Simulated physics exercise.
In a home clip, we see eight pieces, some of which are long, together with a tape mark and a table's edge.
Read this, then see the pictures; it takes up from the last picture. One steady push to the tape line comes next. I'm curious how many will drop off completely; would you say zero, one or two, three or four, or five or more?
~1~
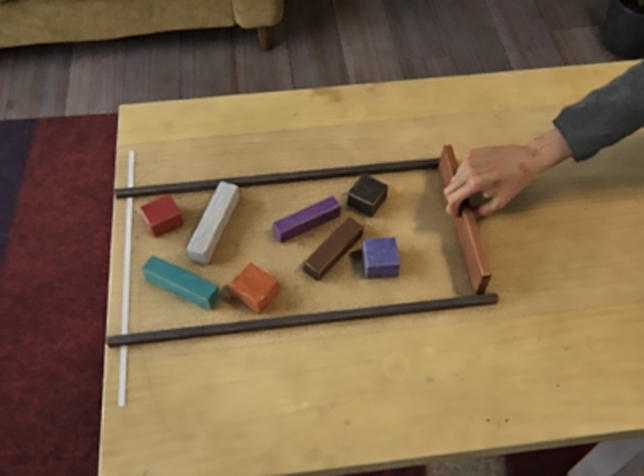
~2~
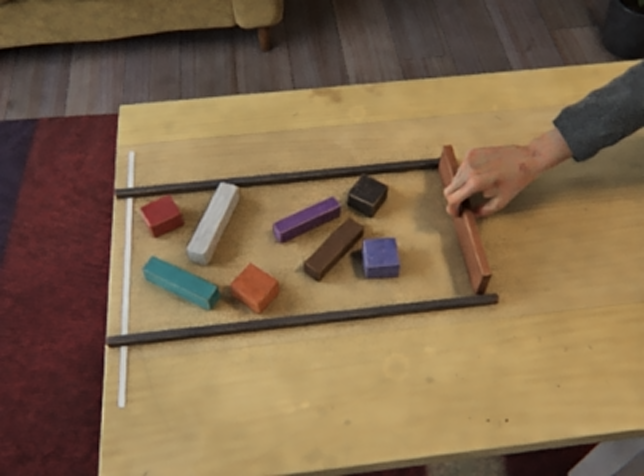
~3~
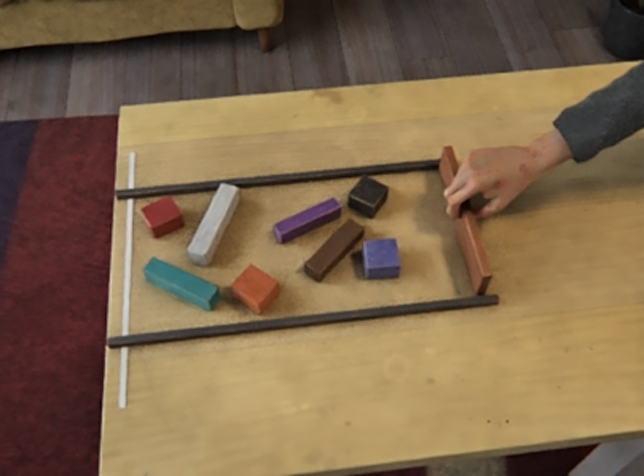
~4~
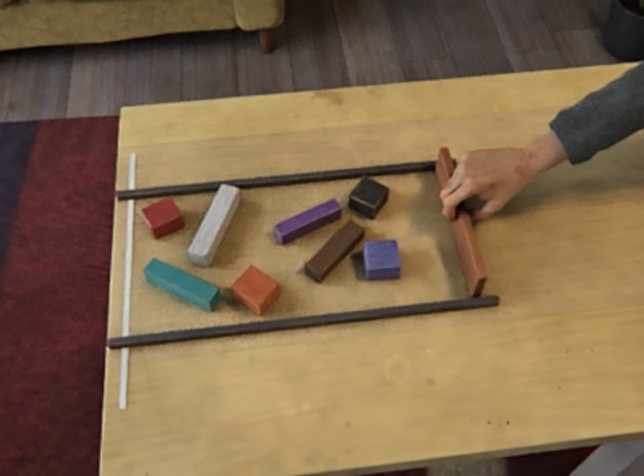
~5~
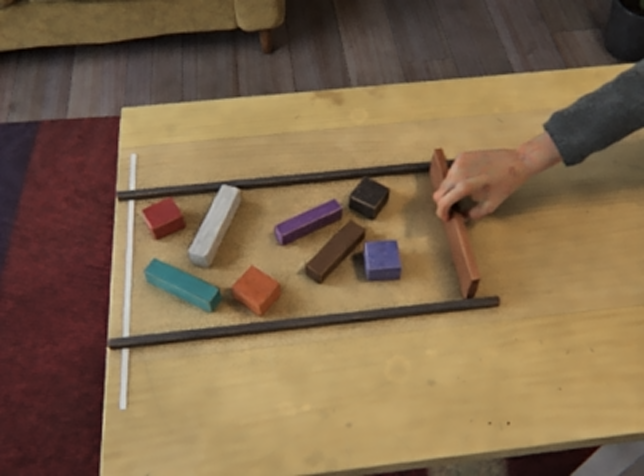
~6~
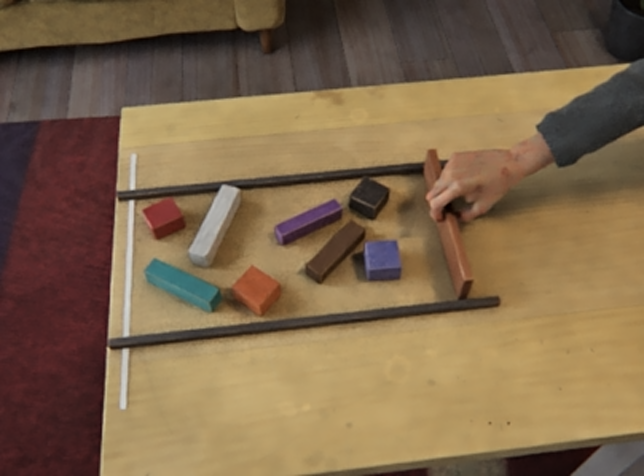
A lot - five plus.
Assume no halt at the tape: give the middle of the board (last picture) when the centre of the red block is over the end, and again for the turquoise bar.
At (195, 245) for the red block; at (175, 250) for the turquoise bar.
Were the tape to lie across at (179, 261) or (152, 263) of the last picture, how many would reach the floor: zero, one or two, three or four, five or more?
First tape: 1 or 2; second tape: Three to four.
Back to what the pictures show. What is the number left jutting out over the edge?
Count of overhanging things: 3.
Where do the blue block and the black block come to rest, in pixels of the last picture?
You'll find the blue block at roughly (109, 292) and the black block at roughly (114, 208).
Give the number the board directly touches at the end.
Tally at the end: 3.
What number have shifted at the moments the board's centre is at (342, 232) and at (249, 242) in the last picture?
One spot: 4. Other spot: 8.
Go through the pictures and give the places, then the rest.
In the first frame, red block (162, 215); turquoise bar (181, 282); white bar (214, 222); board (463, 217); tape (127, 263).
In the second frame, turquoise bar (181, 283); purple bar (307, 220).
In the third frame, white bar (215, 224); blue block (381, 259).
In the fourth frame, red block (163, 218); brown stick (335, 251).
In the fifth frame, turquoise bar (182, 285); board (453, 221).
In the sixth frame, red block (164, 218); turquoise bar (183, 285); white bar (216, 225); board (447, 222); tape (129, 266).
Soon after, none off yet; red block at rest near (164, 218); turquoise bar at rest near (183, 285); white bar at rest near (216, 225).
Then, none off yet; red block moved a little near (147, 216); turquoise bar moved a little near (167, 285); white bar moved a little near (175, 226).
By the end, the number that fall off is five or more; fallen, brown stick, purple bar, white bar, turquoise bar and red block.
